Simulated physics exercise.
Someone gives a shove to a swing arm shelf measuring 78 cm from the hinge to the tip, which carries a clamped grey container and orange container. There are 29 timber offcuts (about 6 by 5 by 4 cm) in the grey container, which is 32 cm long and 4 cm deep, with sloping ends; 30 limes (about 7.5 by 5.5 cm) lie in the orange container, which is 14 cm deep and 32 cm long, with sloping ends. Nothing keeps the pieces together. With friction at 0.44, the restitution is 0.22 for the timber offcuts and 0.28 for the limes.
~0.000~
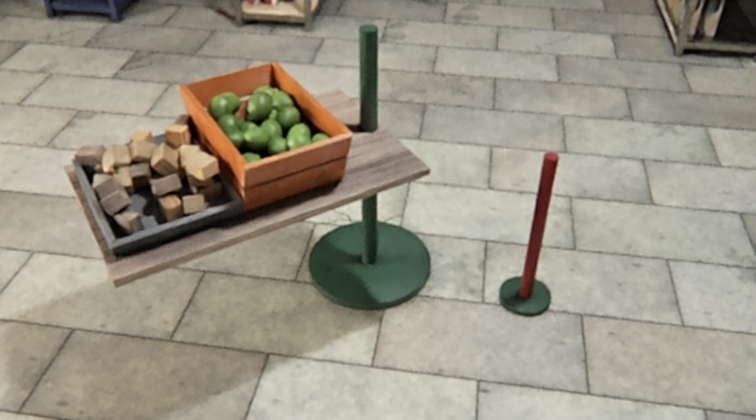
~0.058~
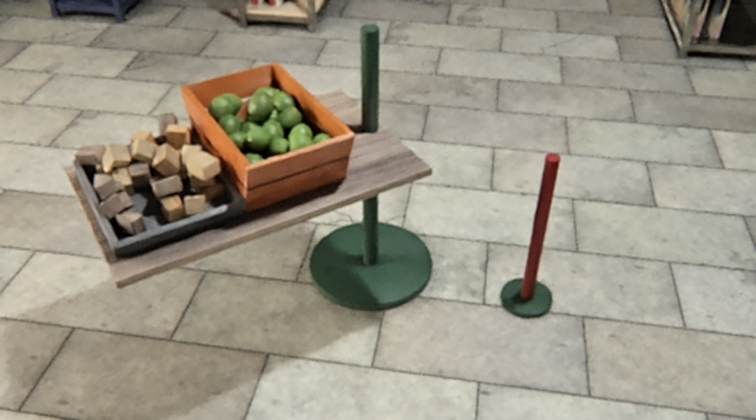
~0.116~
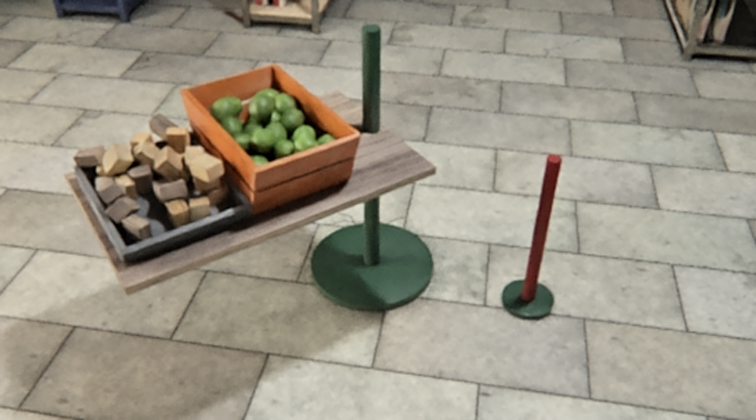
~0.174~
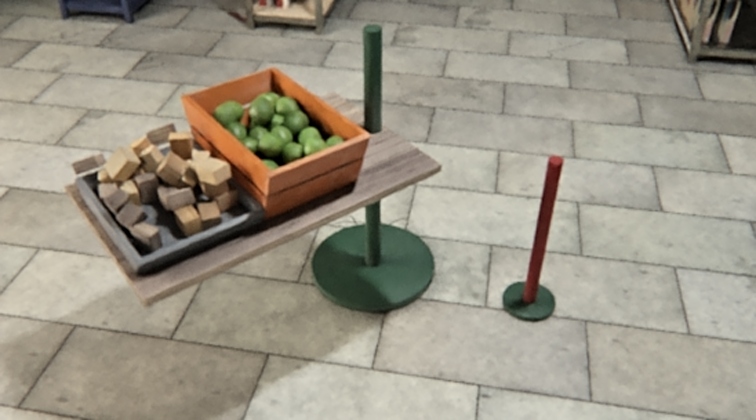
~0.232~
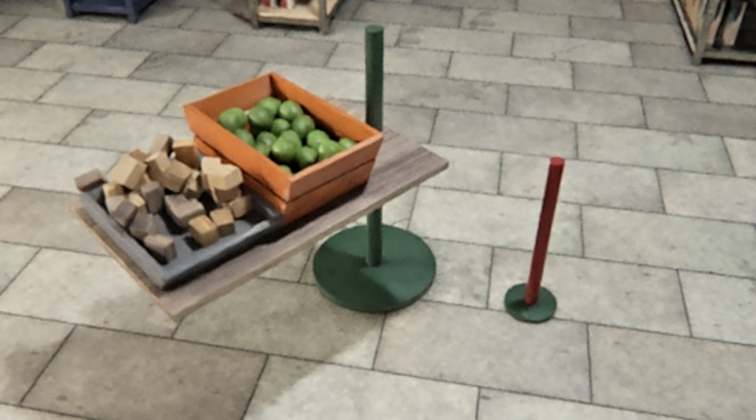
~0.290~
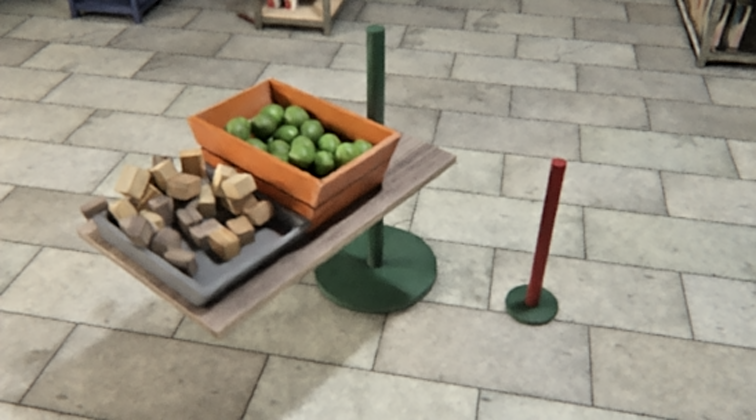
The footage shows a wooden shelf on a green post, carrying wooden blocks in a grey tray and green round objects in an orange crate; its loaded left end swings toward the viewer, gradually at first, as the blocks shift.
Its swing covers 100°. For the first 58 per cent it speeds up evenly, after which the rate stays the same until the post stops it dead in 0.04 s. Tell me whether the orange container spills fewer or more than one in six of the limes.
The orange container spills fewer than one in six of the limes.
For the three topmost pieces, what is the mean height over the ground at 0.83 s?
Mean height: Near 68 cm.
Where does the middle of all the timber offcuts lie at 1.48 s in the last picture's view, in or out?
Their middle is at about (534, 369).
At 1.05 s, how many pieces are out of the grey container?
Estimate for the grey container by then: Some 16 out.
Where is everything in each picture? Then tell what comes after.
In the first frame (each is followed by its nearest rim corner in this view; the camera moves round a little), orange container, (245, 164); grey container, (113, 241); turned through 0°; none out.
The second frame shows orange container, (248, 165); grey container, (115, 242); turned through 1°.
The third frame shows orange container, (255, 167); grey container, (123, 249); turned through 3°.
The fourth frame shows orange container, (269, 172); grey container, (138, 259); turned through 8°; 1 out, the lowest offcut at (162, 135).
The fifth frame shows orange container, (290, 177); grey container, (164, 274); turned through 14°; 2 out, the lowest offcut at (92, 181).
The sixth frame shows orange container, (319, 182); grey container, (203, 291); turned through 22°; 3 out, the lowest offcut at (97, 209).
After 0.63 s, end of the swing.
After 0.71 s, grey container 19 in, 10 out and orange container 30 in, 0 out.
After 0.83 s, grey container 15 in, 14 out and orange container 30 in, 0 out.
After 1.05 s, grey container 13 in, 16 out and orange container 30 in, 0 out.
When it is over (at 1.48 s), grey container 13 in, 16 out and orange container 30 in, 0 out. Asked share, 0 of 30, 0 per cent.
